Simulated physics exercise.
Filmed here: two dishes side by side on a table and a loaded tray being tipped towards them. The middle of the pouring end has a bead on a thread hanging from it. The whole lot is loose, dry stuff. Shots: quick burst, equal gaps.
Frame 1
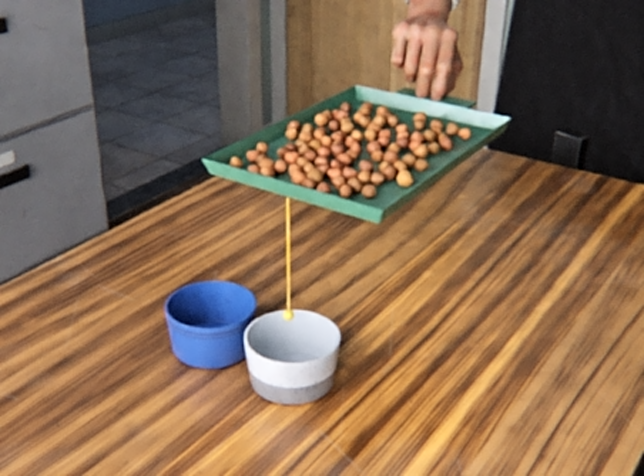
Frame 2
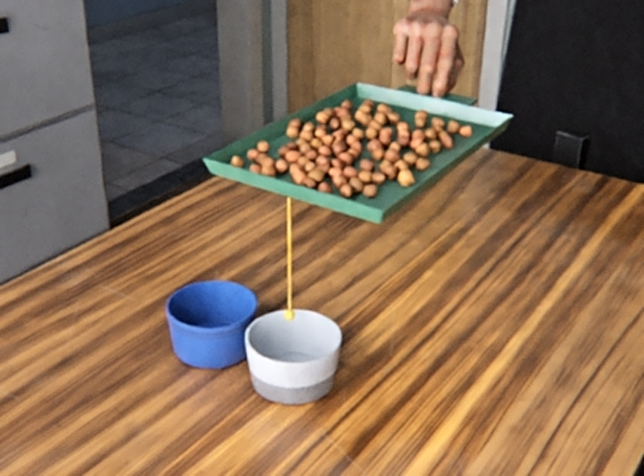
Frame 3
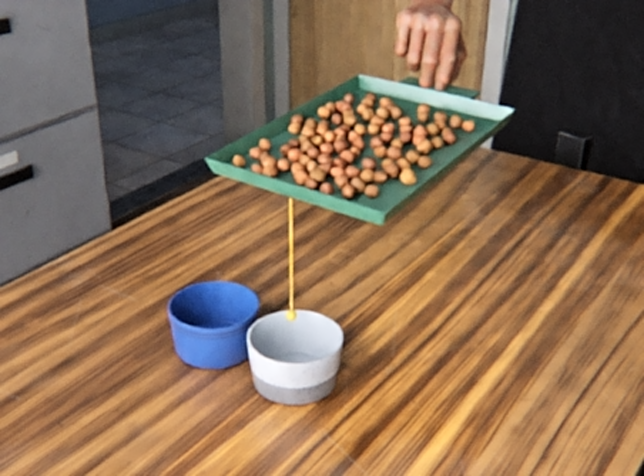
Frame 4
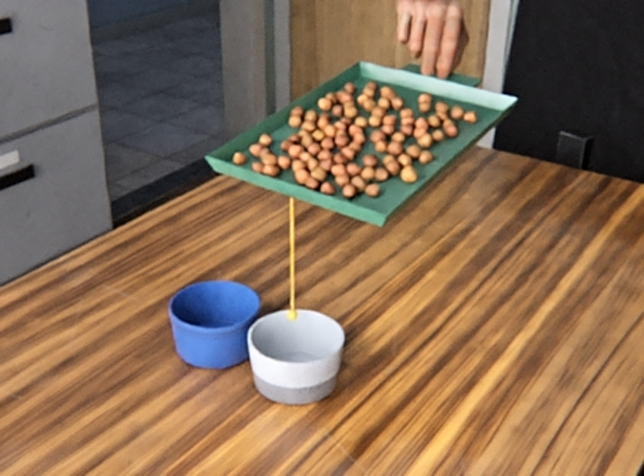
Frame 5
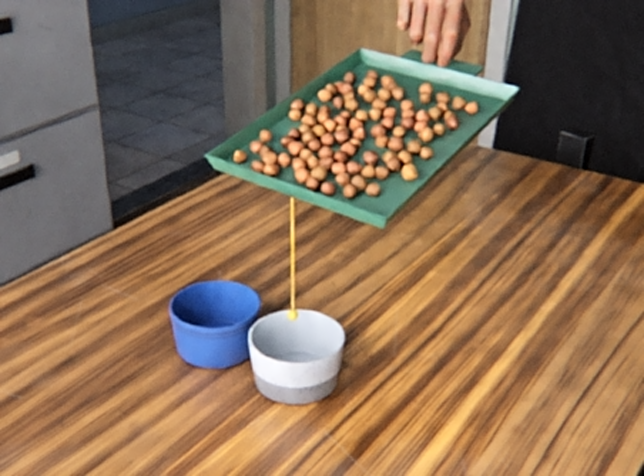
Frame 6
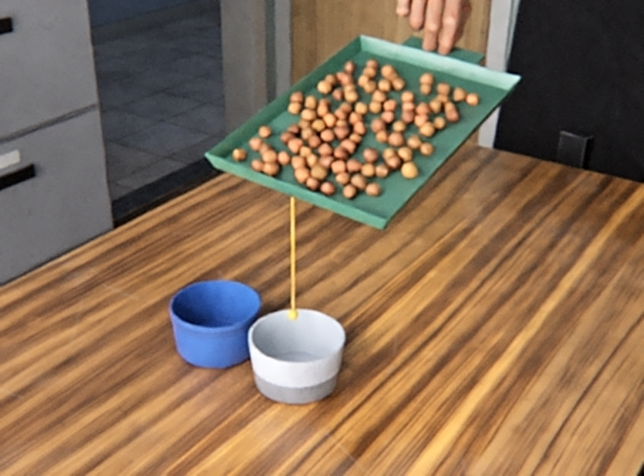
A hand raising the far end of a green tray of hazelnuts, slowly tilting it above blue and pale grey dishes.
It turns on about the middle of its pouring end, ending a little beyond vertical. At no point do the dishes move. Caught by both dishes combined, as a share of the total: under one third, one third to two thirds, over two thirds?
Under one third.
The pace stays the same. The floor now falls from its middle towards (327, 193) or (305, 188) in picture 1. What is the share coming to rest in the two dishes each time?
First heading roughly 0 %, second roughly 10 %.
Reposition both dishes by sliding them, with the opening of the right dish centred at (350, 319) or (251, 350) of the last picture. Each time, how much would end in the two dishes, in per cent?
I'd expect some 0 percent, and then some 20 percent.
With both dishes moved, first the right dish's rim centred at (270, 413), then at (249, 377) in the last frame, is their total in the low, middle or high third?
In order: Under a third, then under a third.
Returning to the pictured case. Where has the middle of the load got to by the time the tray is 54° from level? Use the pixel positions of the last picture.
Near the pixel (336, 148).
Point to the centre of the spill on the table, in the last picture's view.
Estimate: About (326, 455).
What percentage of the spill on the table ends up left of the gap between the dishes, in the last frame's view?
I'd say some 20 in a hundred.
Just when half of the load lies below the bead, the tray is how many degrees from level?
About 95 degrees.
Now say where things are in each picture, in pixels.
In the first frame, corners of the pouring end (210, 158) and (380, 206), level; middle of the load (355, 149), hazelnuts; left dish (183, 342); right dish (265, 377); bead on its thread (289, 315).
In the second frame, corners of the pouring end (212, 158) and (381, 207), level; middle of the load (357, 148).
In the third frame, corners of the pouring end (213, 157) and (382, 209), tipped barely, lowest at the right corner; middle of the load (358, 144).
In the fourth frame, corners of the pouring end (214, 156) and (383, 211), tipped a little, lowest at the right corner; middle of the load (359, 139).
In the fifth frame, corners of the pouring end (214, 154) and (383, 213), tipped a little, lowest at the right corner; middle of the load (360, 133).
In the sixth frame, corners of the pouring end (213, 153) and (383, 215), tipped a little, lowest at the right corner; middle of the load (360, 128); left dish (187, 341); right dish (269, 376).
Just after the last frame, tray tipped steeply; every one on the tray.
A moment on, tray tipped right over; roughly a third on the tray; just a few in the right dish; roughly a quarter outside both; roughly a third in the air.
Further on, tray tipped past a quarter turn; about a tenth in the right dish; almost all outside both.
When it is over, tray tipped past a quarter turn; about a tenth in the right dish; not one in the left dish; almost all outside both.
